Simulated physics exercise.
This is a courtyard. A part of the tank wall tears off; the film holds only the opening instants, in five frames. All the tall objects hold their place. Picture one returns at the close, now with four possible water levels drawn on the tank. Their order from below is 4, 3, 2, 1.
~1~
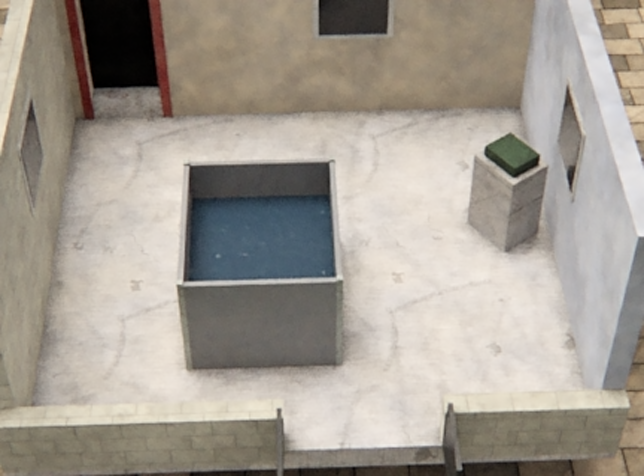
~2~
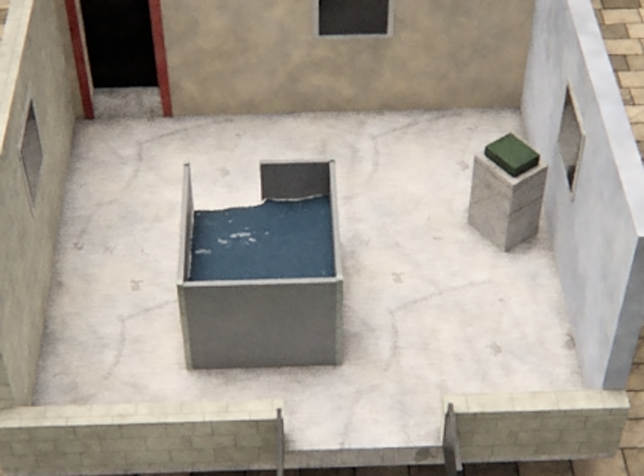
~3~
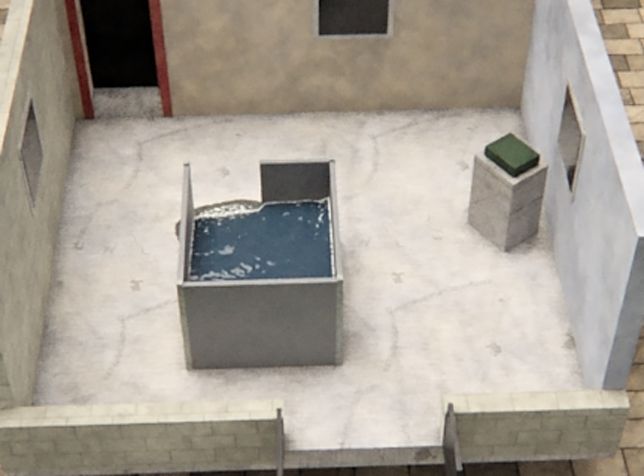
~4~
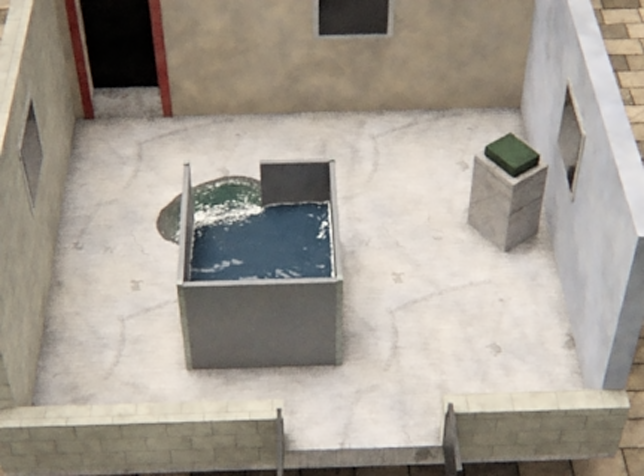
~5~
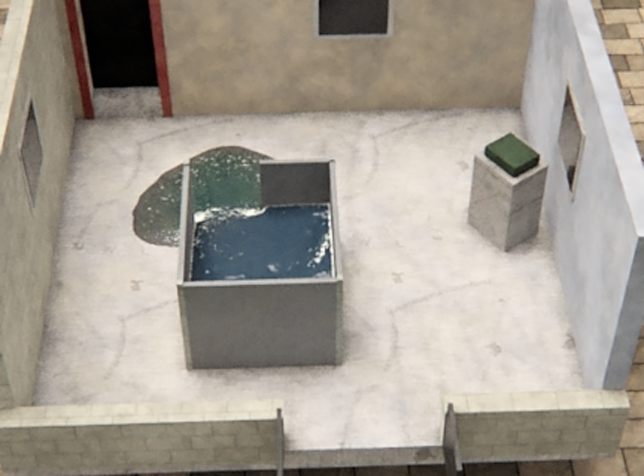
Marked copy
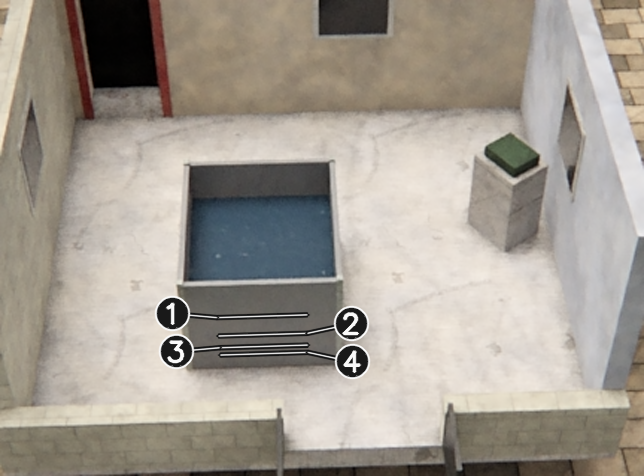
We see a walled courtyard with a grey tank of blue water and a pedestal; part of the tank's back wall disappears, and water pours through the gap, spreading across the pale ground behind and to the left.
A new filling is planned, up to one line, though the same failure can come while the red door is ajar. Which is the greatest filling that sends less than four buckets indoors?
Use line 1.
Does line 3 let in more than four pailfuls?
No, that is safe.
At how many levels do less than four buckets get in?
All four.
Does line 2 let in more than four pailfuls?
No, that is safe.
On the marked copy, 1 at (262, 316); 2 at (263, 334); 3 at (263, 346); 4 at (264, 353); from the bottom up 4, 3, 2, 1.
For line 1, a bucket or two gets in.
For line 2, nothing gets over.
For line 3, nothing gets over.
For line 4, nothing gets over.
